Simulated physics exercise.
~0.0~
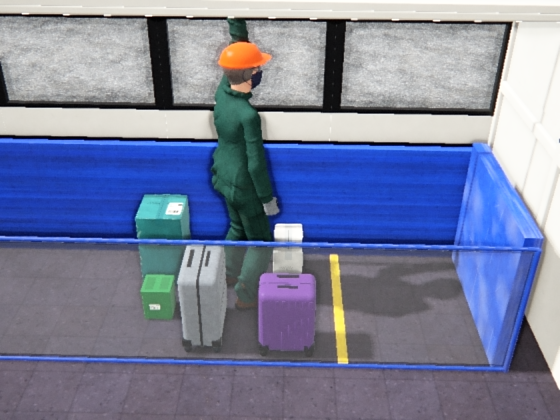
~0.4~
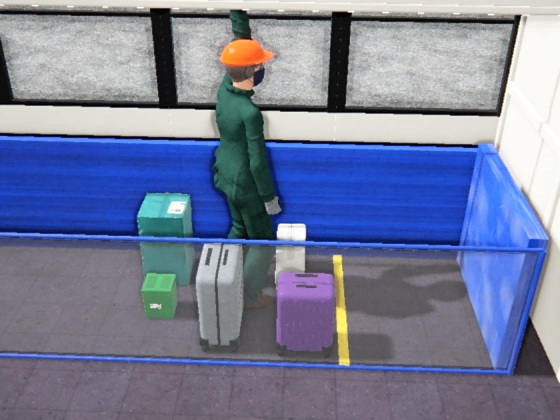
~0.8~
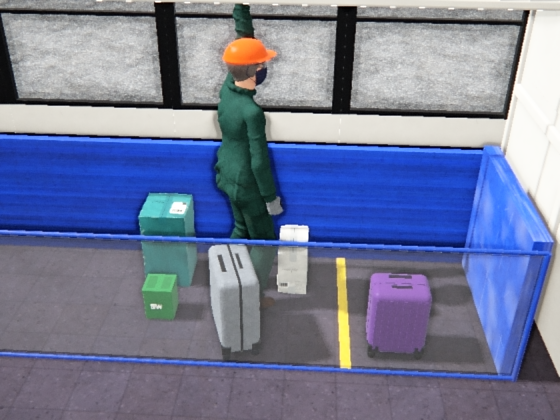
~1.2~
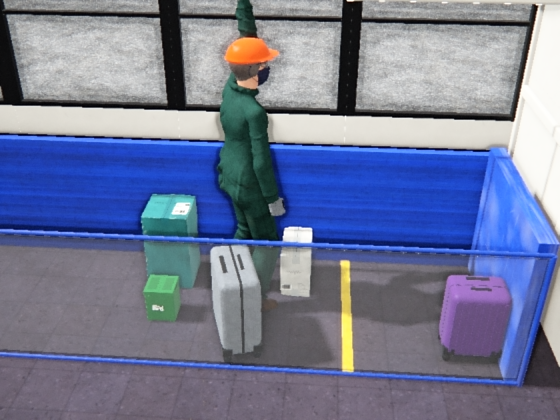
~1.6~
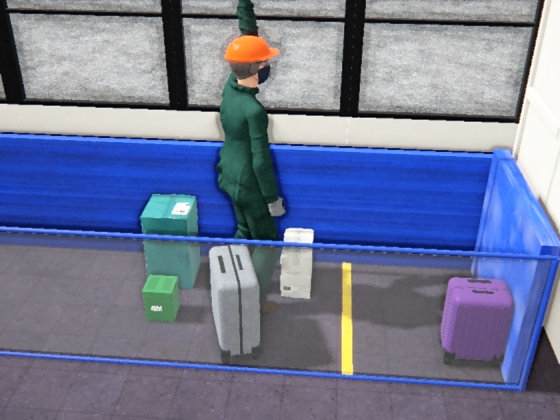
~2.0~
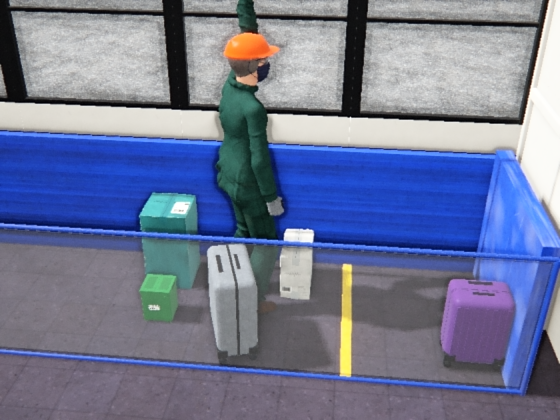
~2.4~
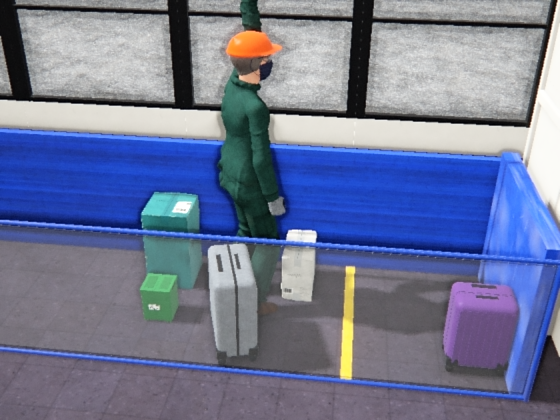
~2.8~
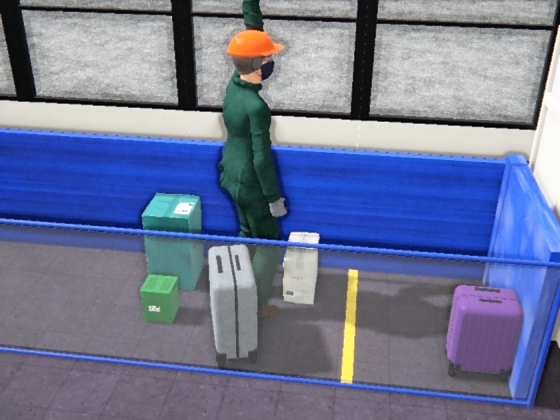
At first, a figure in dark green clothes and an orange cap stands with one arm raised inside a blue-walled bay, surrounded by a teal bag, a green tub, a white carton, a grey case and a purple case. The two wheeled cases begin rolling to the right. The grey one soon stops, still left of the yellow line, while the purple one rolls across it and continues towards the right wall. There it comes to rest upright. The figure, bag, tub and carton stay put, and only the purple case ends beyond the line.
